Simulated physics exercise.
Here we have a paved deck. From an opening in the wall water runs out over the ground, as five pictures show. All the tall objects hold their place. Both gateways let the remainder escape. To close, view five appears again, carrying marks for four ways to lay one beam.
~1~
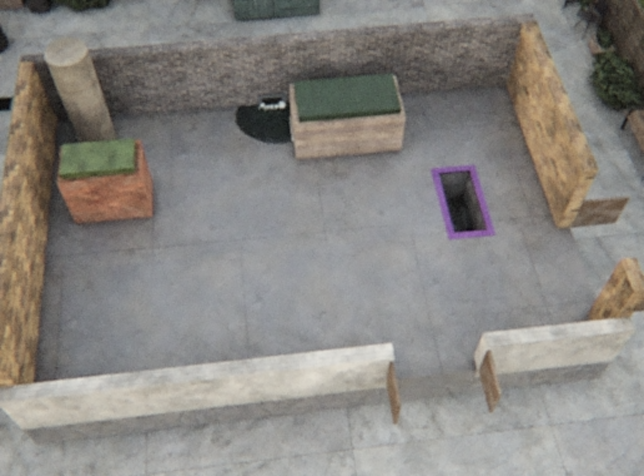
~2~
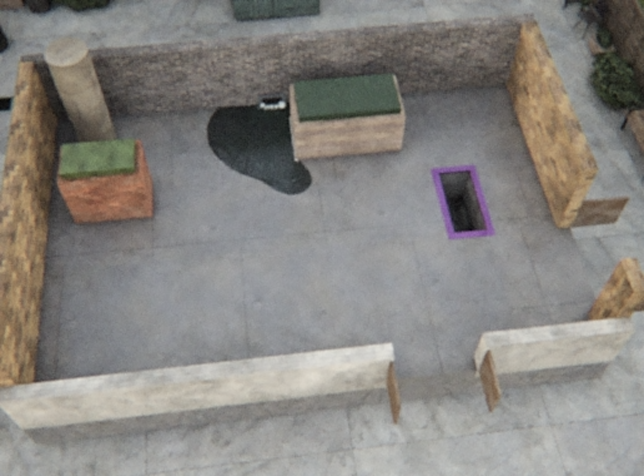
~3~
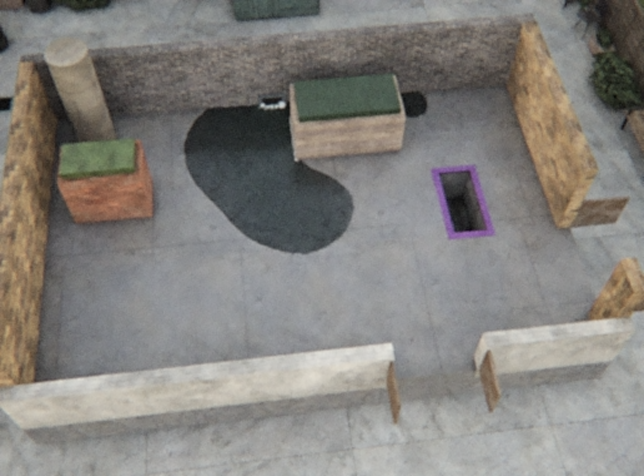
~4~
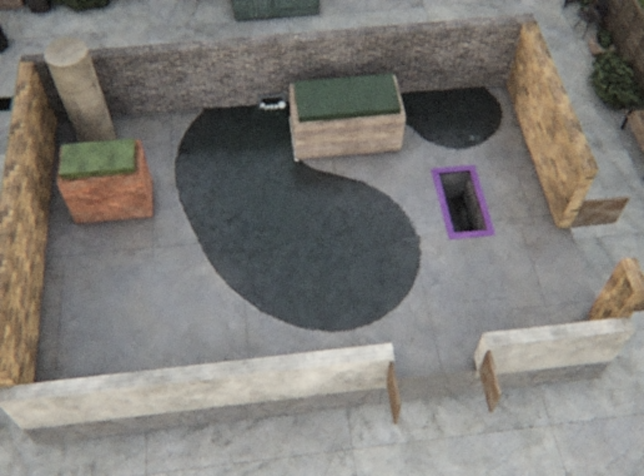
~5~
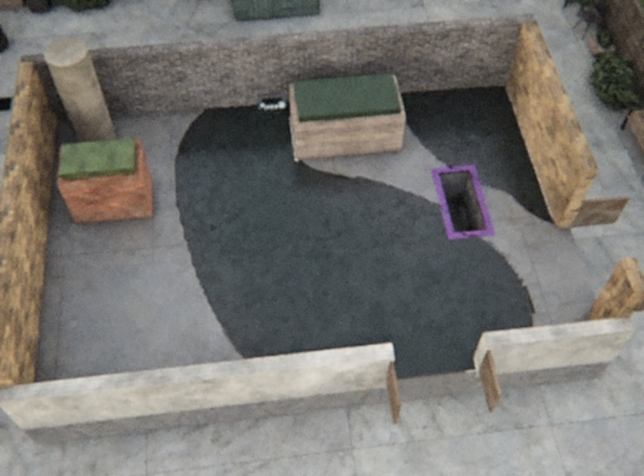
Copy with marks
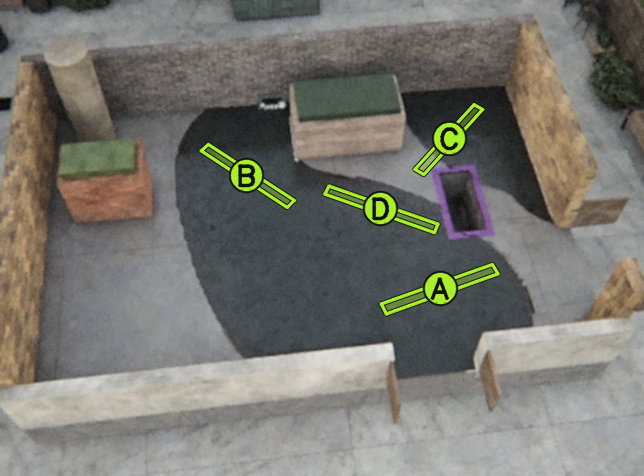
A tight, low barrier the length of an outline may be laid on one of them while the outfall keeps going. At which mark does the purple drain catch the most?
Best: B.
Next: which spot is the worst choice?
It is D.
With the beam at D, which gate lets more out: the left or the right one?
More leaves on the right.
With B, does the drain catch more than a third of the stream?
No.
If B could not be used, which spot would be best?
A it is.
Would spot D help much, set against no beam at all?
No, it changes little.
On the marked copy, A from (383, 308) to (495, 269); B from (204, 147) to (290, 203); C from (419, 171) to (478, 107); D from (326, 190) to (436, 228).
With A, about 12 % of the stream runs into the purple drain, about 88 % out by the gates.
With B, about 23 % of the stream runs into the purple drain, about 77 % out by the gates.
With C, about 7 % of the stream runs into the purple drain, about 93 % out by the gates.
With D, about 3 % of the stream runs into the purple drain, about 97 % out by the gates.
